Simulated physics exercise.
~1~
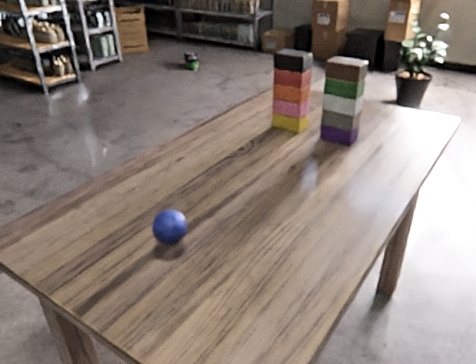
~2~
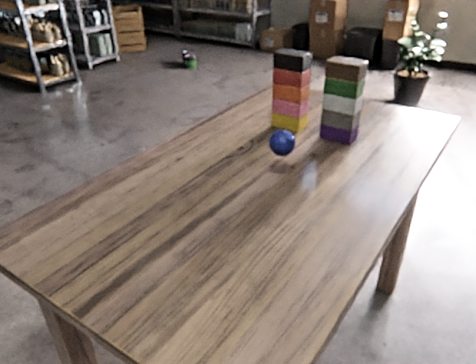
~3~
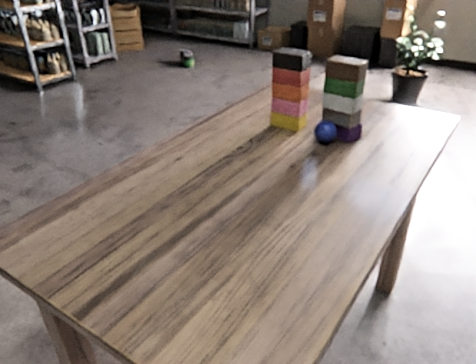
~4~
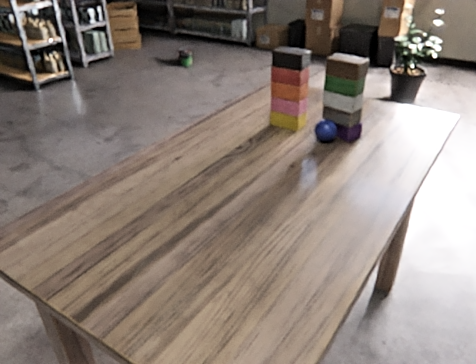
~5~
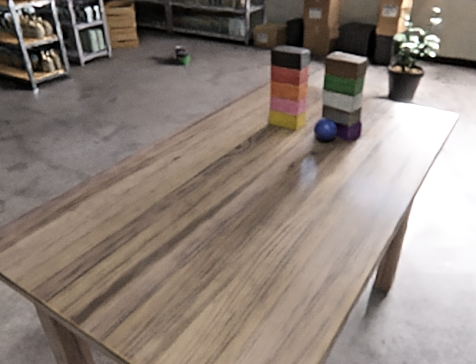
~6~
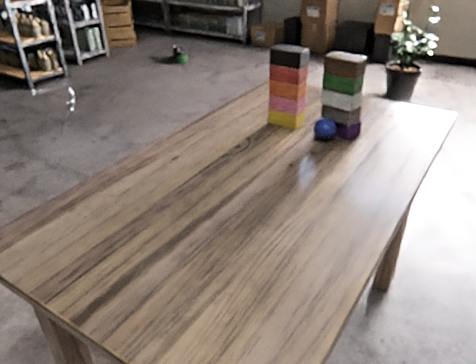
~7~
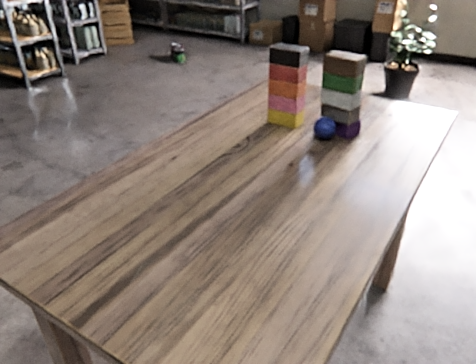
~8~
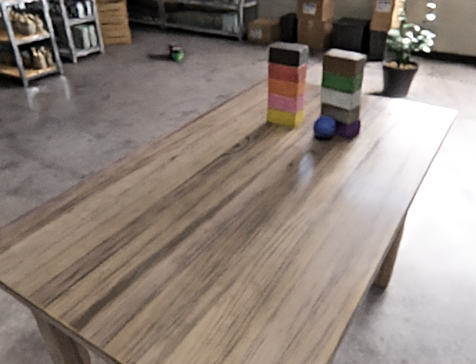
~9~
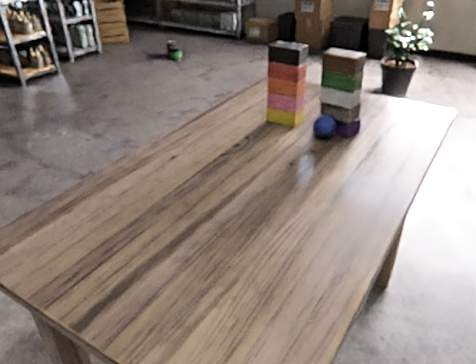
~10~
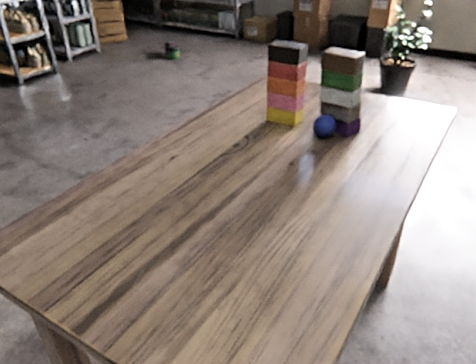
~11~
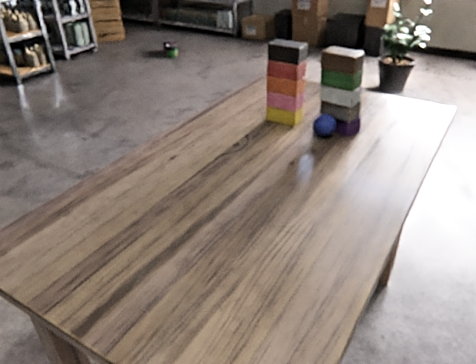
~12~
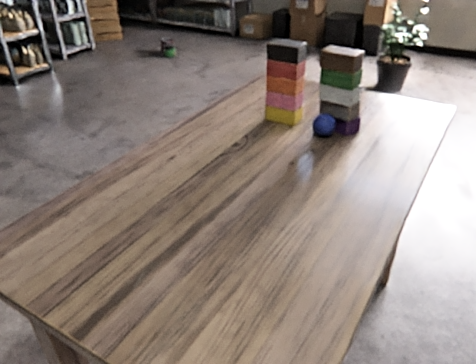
Wooden table with two stacks of coloured blocks, a blue ball travelling across to the right-hand stack and resting against its base, both stacks still standing.
